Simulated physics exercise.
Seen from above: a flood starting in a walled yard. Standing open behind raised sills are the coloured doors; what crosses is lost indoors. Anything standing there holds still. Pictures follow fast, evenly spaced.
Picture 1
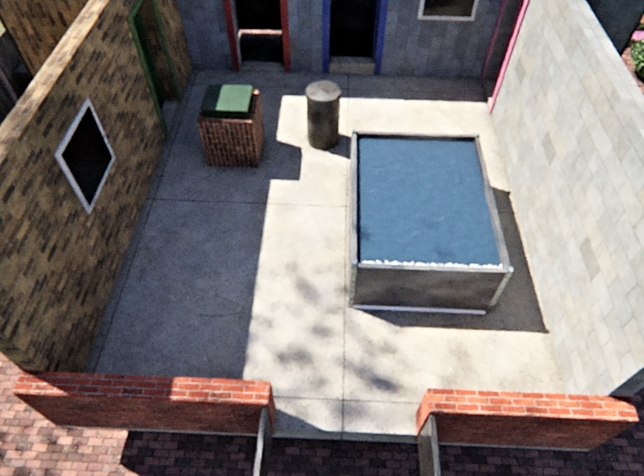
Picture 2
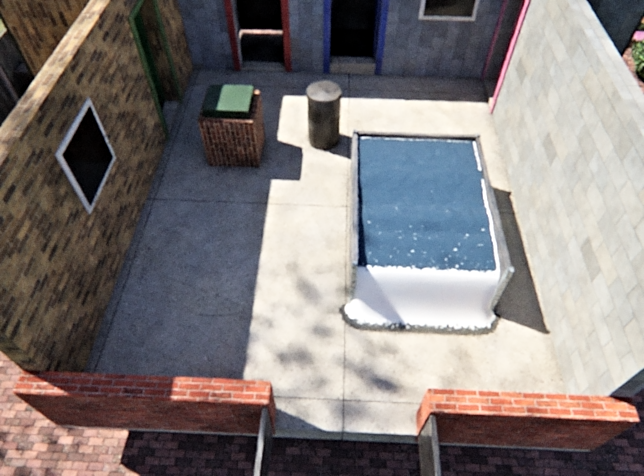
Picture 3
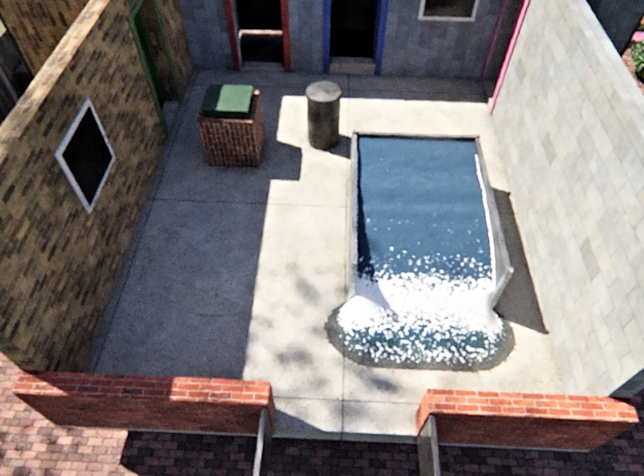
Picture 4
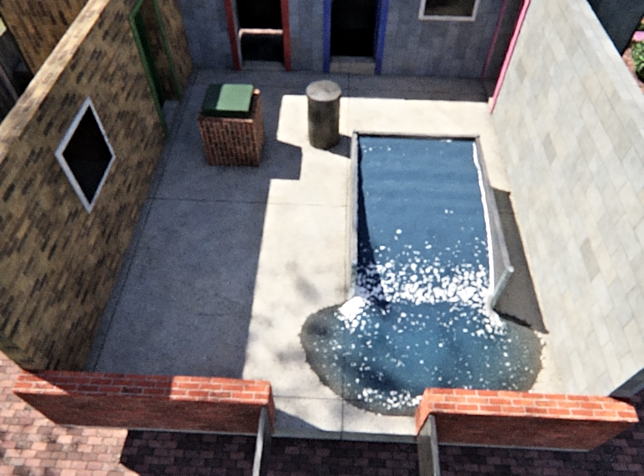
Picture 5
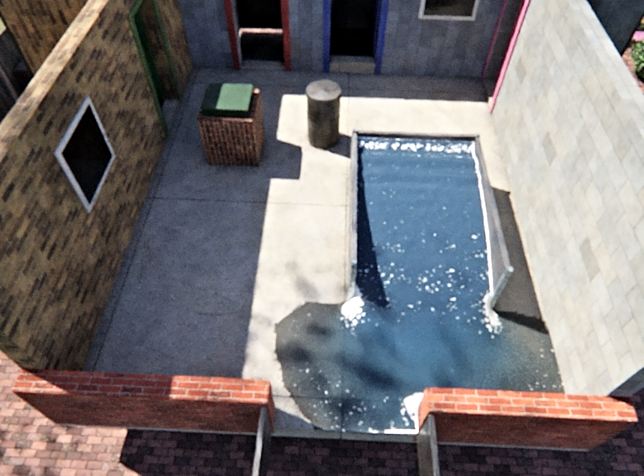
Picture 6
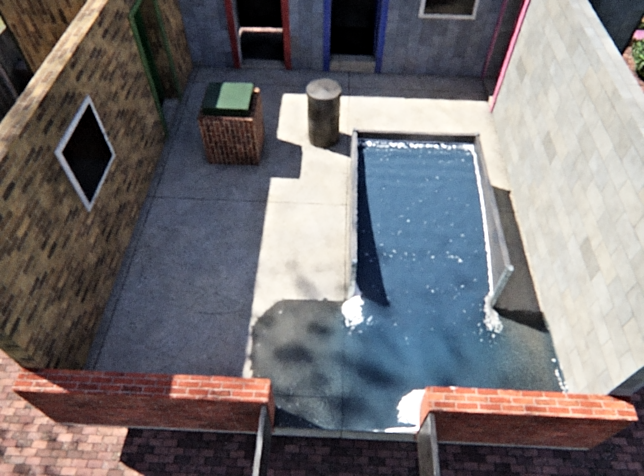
Walled yard seen from above, water bursting from the near end of an open tank, foaming and spreading across the pale paving.
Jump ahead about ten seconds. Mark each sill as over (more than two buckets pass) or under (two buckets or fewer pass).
The pink door is over, the green door is under, the blue door is under, the red door is under.
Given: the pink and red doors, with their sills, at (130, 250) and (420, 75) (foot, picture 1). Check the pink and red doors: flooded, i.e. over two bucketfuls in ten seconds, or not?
Taking them in turn, the pink one falls short and the red one tops the two-pail mark.
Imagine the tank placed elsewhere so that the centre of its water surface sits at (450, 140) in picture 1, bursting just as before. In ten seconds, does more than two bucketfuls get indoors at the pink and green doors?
The pink door falls short, while the green door falls short.
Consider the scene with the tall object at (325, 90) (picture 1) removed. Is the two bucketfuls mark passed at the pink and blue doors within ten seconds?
The pink one overshoots and the blue one undershoots.
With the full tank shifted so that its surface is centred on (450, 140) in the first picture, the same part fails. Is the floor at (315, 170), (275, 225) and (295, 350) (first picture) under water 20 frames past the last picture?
Well, in the order you listed them, they'd be unreached, unreached and reached by the flood.
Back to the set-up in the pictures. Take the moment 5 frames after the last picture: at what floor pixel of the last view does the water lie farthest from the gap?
Somewhere near (137, 397).
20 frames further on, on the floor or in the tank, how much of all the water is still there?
Near 66 percent, give or take.
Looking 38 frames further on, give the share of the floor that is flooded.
Close to 80 in a hundred, I think.
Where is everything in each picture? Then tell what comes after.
In the first frame, still water in the open tank at (421, 197).
In the second frame, the front is at (346, 308), out from the gap at (423, 294).
In the third frame, the front is at (336, 333), out from the gap at (422, 296).
In the fourth frame, water pours out at (421, 297) and has run to (324, 373).
In the fifth frame, water pours out at (421, 297) and has run to a hidden place.
In the sixth frame, the front is at a hidden place, out from the gap at (421, 296).
A moment on, water covers 15 % of the floor; the pink door not reached, the green door not reached, the blue door not reached, the red door not reached.
Next, water covers 25 % of the floor; the pink door not reached, the green door not reached, the blue door not reached, the red door not reached.
Then, water covers 40 % of the floor; the pink door wet at the sill, nothing in, the green door not reached, the blue door not reached, the red door not reached.
Later, water covers 80 % of the floor; the pink door over two buckets in, the green door not reached, the blue door wet at the sill, nothing in, the red door wet at the sill, nothing in.
In the end, water covers 95 % of the floor; the pink door over two buckets in, the green door under two buckets in, the blue door wet at the sill, nothing in, the red door wet at the sill, nothing in.
